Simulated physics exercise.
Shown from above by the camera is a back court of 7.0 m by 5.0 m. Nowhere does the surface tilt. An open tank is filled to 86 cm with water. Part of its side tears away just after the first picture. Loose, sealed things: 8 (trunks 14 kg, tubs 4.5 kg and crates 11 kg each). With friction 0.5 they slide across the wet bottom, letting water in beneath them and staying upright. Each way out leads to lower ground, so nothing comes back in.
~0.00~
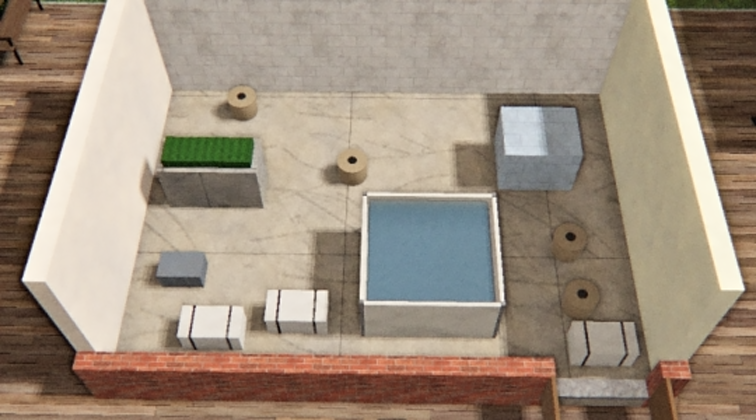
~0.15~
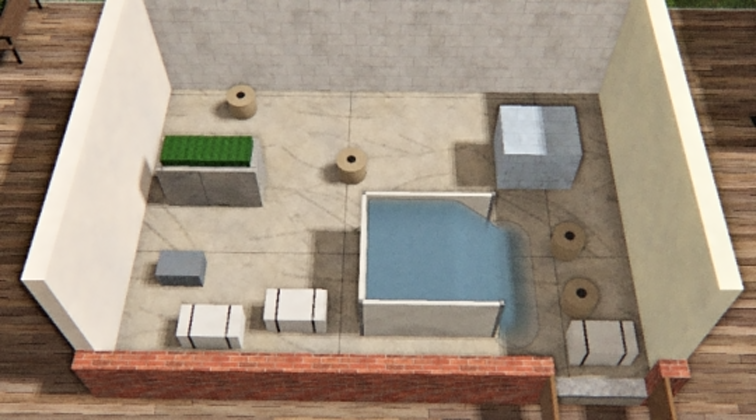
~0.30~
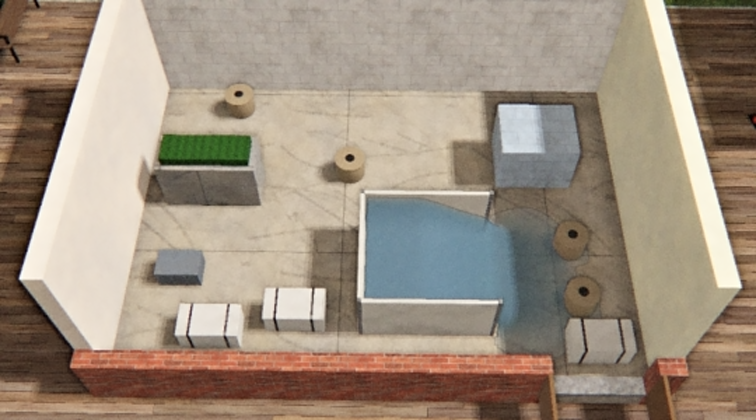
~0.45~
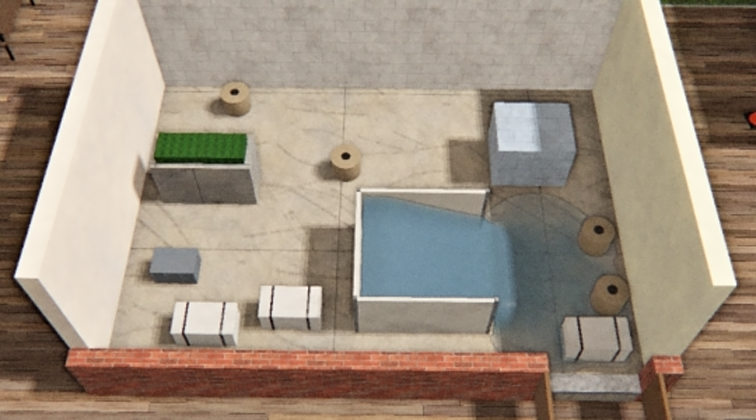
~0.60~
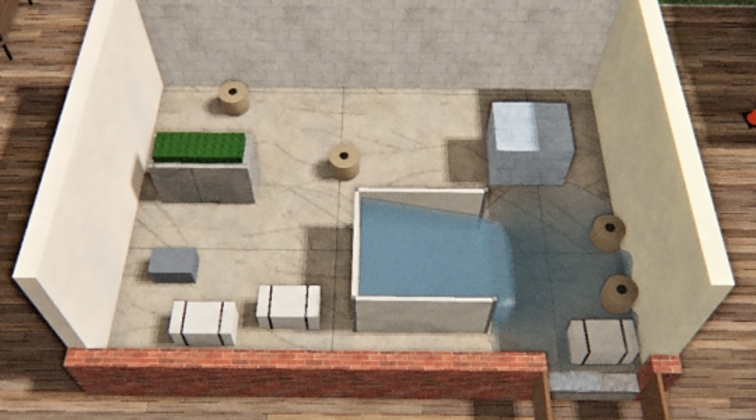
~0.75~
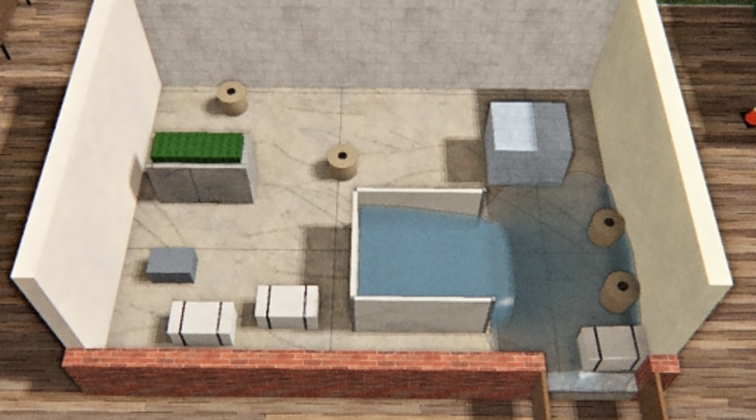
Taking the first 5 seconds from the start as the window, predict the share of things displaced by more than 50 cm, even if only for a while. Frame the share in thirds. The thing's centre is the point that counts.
That comes to from one to two thirds.
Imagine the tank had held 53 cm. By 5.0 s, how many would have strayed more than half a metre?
That would make 3 of them.
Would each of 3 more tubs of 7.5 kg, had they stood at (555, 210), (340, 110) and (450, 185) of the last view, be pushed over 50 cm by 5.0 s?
In turn: Over, past it, over.
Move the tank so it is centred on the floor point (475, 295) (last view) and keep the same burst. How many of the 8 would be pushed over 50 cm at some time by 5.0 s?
The answer would then be 5.
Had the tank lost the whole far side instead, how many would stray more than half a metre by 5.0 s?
6.
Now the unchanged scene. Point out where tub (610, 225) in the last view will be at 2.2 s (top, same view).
Look about (571, 85).
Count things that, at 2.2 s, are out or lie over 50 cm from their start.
3 of them.
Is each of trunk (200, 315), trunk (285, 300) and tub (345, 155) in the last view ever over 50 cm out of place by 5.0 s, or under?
Result, in order: Undershooting / undershooting / overshooting.
After 1.1 s 2 of 8 are over 50 cm from their spots; 2 afloat.
After 2.2 s 3 of 8 are over 50 cm from their spots; 1 afloat.
After 3.5 s 3 of 8 are over 50 cm from their spots; 1 afloat.
After 5.0 s 5 of 8 are over 50 cm from their spots, and 5 have been at some point; 2 afloat.
